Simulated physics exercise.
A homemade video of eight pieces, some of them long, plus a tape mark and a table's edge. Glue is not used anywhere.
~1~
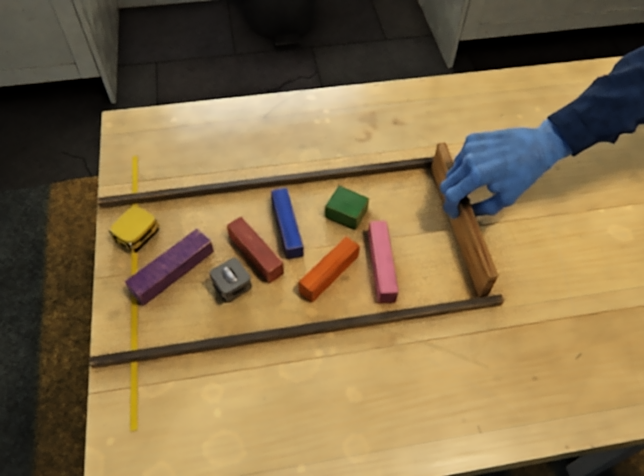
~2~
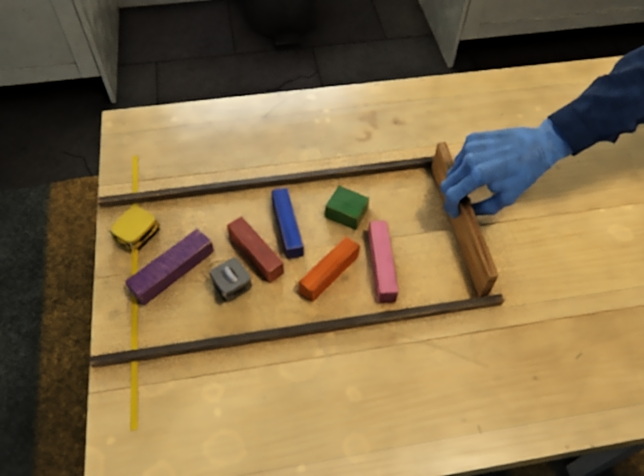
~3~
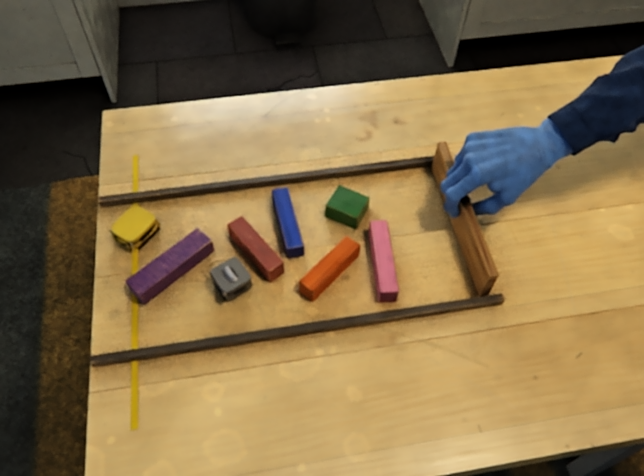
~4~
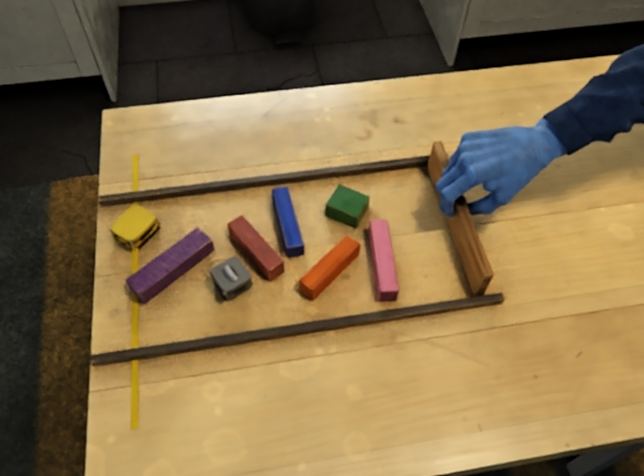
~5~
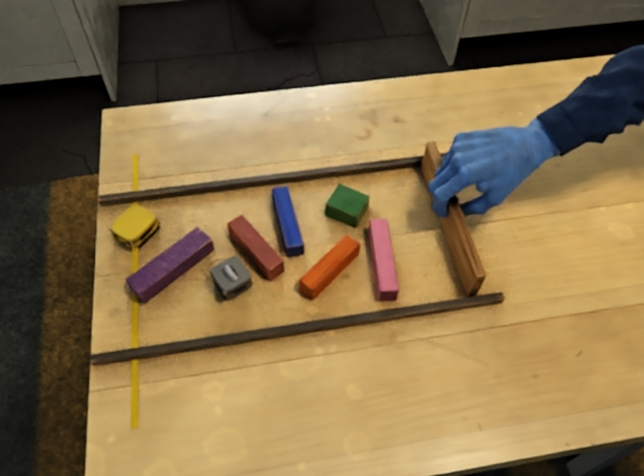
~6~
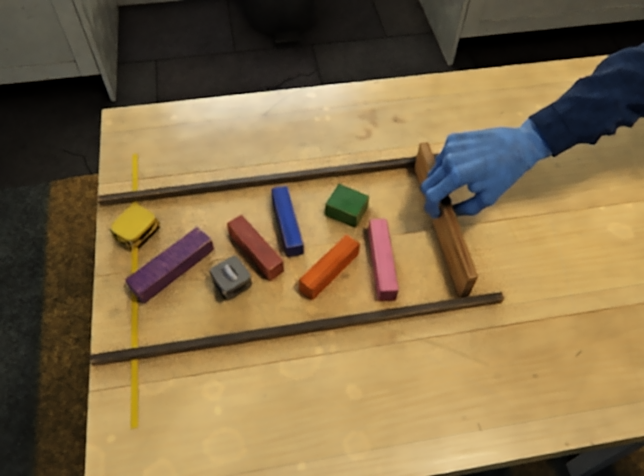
On a wooden table, a blue-gloved hand holds a wooden board at the right end of two dark rails, then slides it slightly left toward eight colored pieces, which stay still between the rails near a yellow tape line.
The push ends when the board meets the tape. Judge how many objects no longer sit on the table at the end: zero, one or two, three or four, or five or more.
Off the edge: Five or more.
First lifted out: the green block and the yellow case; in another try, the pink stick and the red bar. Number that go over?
The count is 3 in one try and 2 in the other, in that order.
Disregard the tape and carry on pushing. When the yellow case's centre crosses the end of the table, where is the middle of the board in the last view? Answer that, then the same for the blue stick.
The middle would be close to (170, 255) and then close to (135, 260).
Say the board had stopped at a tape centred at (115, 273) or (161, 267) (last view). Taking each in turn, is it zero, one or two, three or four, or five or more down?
Five or more; either one or two.
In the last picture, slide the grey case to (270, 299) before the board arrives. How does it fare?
It drops down.
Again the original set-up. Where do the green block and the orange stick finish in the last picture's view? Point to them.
(117, 220) and (103, 309), roughly.
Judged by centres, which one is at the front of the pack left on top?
Result: The orange stick.
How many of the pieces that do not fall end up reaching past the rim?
My count gives 0.
Soon after, none off yet; yellow case at rest near (135, 228); purple bar at rest near (171, 264); grey case at rest near (232, 279).
Then, none off yet; yellow case at rest near (135, 228); purple bar moved a little near (131, 277); grey case moved well along near (168, 298).
At rest, the number that fall off is five or more; fallen, blue stick, red bar, grey case, purple bar and yellow case.
